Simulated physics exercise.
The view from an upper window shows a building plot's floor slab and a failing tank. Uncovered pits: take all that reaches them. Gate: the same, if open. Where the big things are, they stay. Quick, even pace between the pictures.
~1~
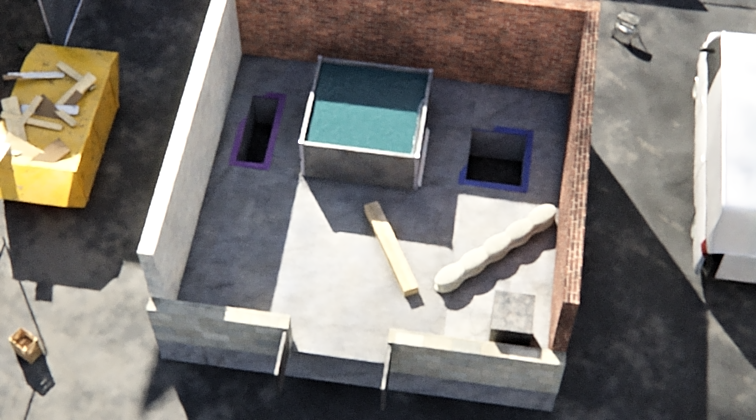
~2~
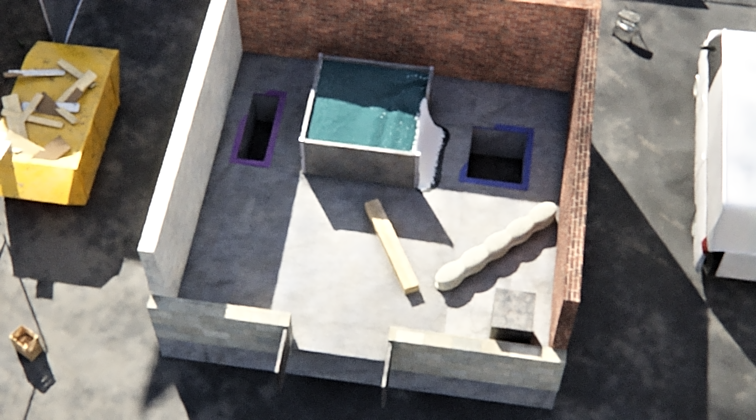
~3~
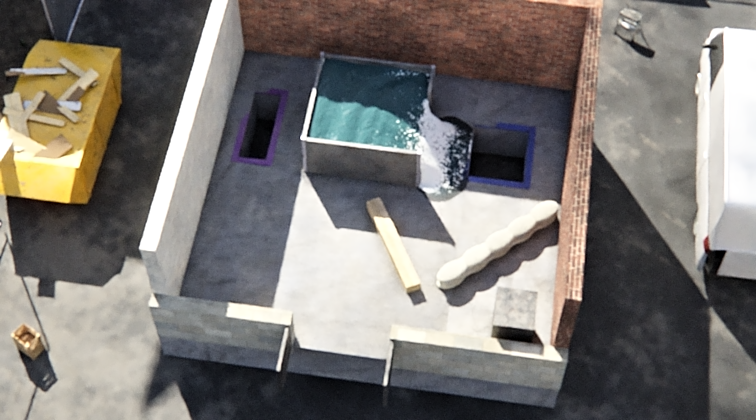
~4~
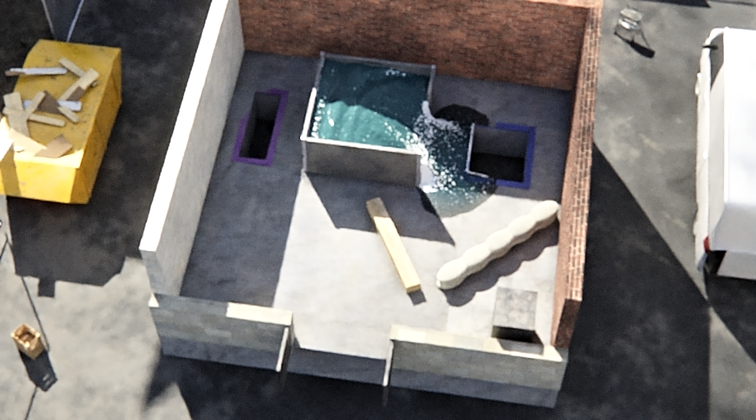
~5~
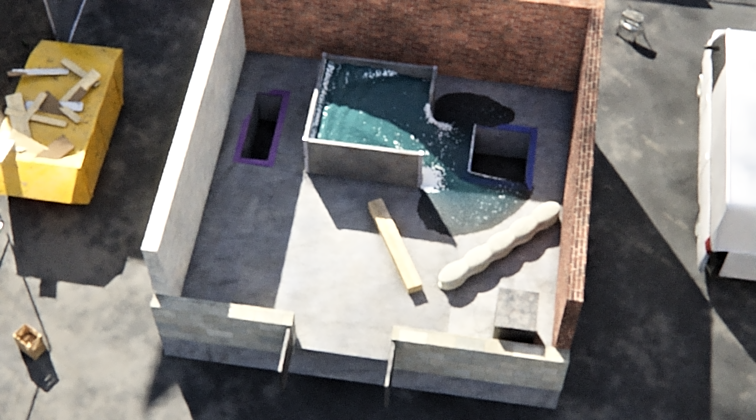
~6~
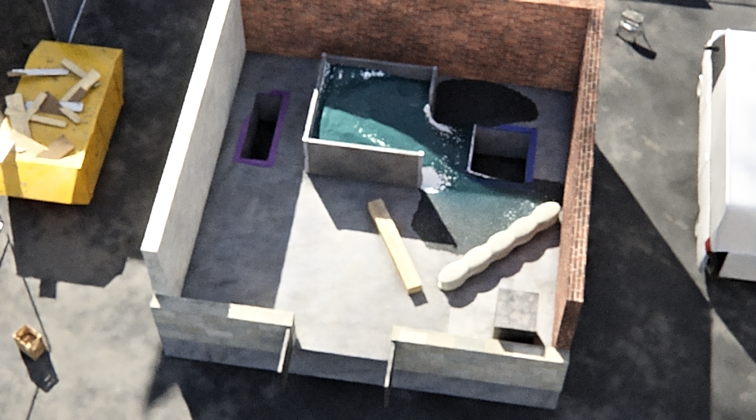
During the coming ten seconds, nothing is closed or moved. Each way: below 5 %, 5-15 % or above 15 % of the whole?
Gate - below 5 %, blue pit - above 15 %, purple pit - below 5 %.
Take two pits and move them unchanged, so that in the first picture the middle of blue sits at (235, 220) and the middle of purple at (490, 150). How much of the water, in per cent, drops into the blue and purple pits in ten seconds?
Split: Blue 2 %, purple 65 %.
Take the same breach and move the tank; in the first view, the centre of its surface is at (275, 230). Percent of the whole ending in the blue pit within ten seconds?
Share for the blue pit - 15 in a hundred.
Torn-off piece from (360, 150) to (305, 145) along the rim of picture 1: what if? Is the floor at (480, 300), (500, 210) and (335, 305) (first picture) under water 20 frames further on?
In the order asked: Sodden, out of reach, sodden.
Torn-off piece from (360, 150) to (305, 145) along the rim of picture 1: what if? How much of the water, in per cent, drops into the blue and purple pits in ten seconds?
Blue about 0 %, purple about 6 %.
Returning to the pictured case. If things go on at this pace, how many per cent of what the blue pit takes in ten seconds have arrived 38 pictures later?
By then roughly 85 percent of the ten-second total is in.
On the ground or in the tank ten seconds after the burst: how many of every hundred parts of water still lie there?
Estimate: 32 per cent.
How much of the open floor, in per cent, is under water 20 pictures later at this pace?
That works out to some 40 in a hundred.
A moment on, water covers 20 % of the floor; the gate 0 %, the blue pit 21 %, the purple pit 0 %.
Next, water covers 25 % of the floor; the gate 0 %, the blue pit 33 %, the purple pit 0 %.
Then, water covers 40 % of the floor; the gate 0 %, the blue pit 44 %, the purple pit 0 %.
Later, water covers 50 % of the floor; the gate 0 %, the blue pit 57 %, the purple pit 0 %.
In the end, water covers 60 % of the floor; the gate 0 %, the blue pit 66 %, the purple pit 2 %.
